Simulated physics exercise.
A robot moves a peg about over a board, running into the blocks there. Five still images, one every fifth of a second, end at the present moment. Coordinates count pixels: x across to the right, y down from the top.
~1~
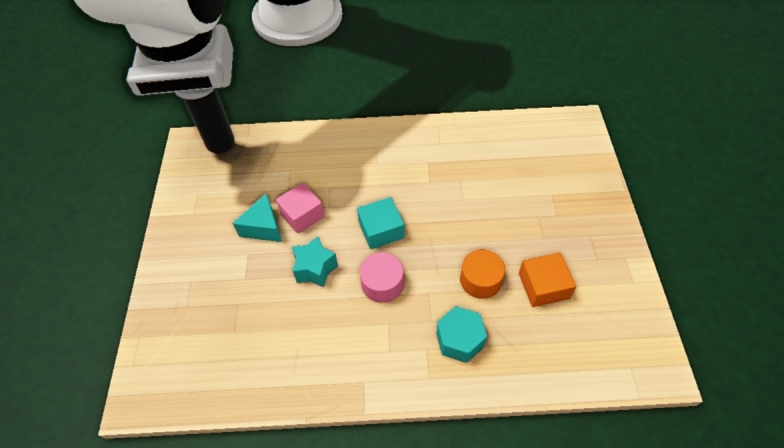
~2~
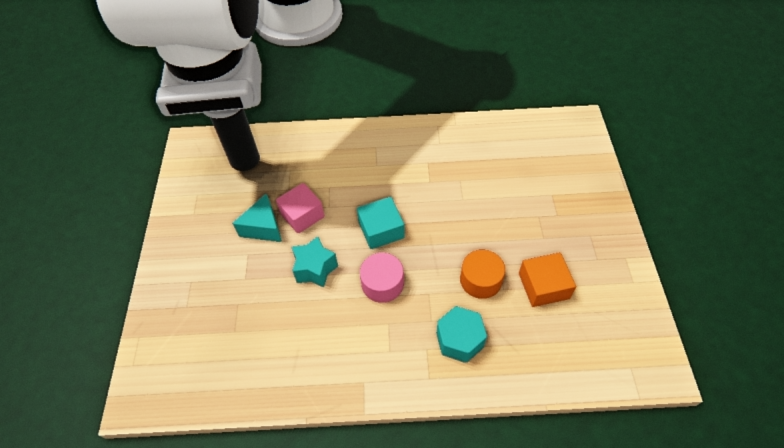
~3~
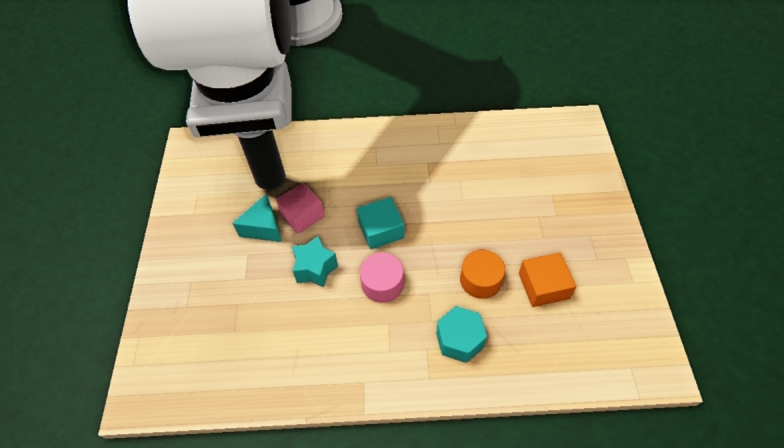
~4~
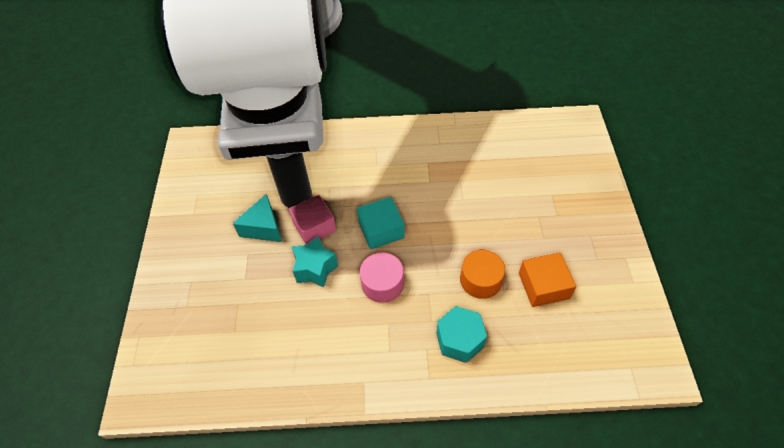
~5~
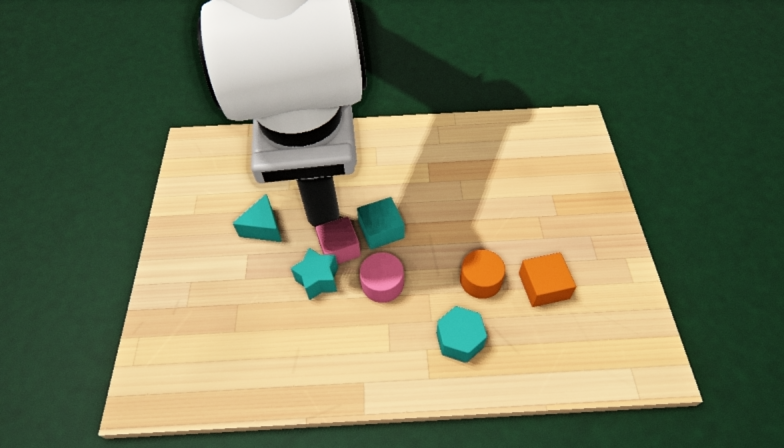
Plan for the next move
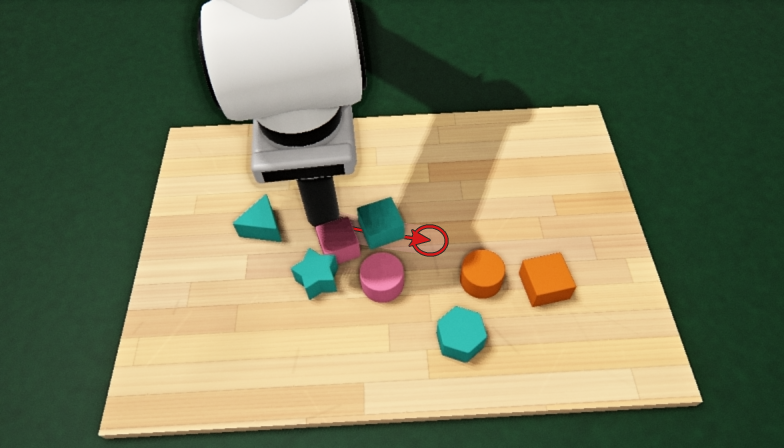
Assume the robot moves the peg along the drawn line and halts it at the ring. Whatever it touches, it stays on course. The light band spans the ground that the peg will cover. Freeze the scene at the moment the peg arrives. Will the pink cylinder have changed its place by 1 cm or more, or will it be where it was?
Its place stays the same.
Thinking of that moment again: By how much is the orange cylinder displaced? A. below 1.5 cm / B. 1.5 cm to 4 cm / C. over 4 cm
Answer: A.
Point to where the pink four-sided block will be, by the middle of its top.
I predict (351, 246).
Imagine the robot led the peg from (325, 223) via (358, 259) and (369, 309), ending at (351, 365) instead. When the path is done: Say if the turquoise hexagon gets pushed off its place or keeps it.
The block moves away from its spot.
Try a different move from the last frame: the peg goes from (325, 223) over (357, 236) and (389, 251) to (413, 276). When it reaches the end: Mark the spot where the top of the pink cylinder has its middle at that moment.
I predict (391, 294).
Drawn move, from (325, 223) by way of (359, 230) and (394, 236) to (430, 240).
The first path, step by step. One third of the way, peg (359, 222); turquoise star-shaped block (316, 270), turned 10° clockwise; pink four-sided block (351, 245), turned 30° clockwise; turquoise four-sided block (395, 218).
Two thirds of the way, peg (394, 228); turquoise star-shaped block (316, 270), turned 10° clockwise; pink four-sided block (351, 246), turned 30° clockwise; turquoise four-sided block (431, 225), turned 15° clockwise.
At the end, peg (430, 233); turquoise star-shaped block (316, 270), turned 10° clockwise; pink four-sided block (351, 246), turned 30° clockwise; turquoise four-sided block (468, 232), turned 20° clockwise; pink cylinder still; orange cylinder still.
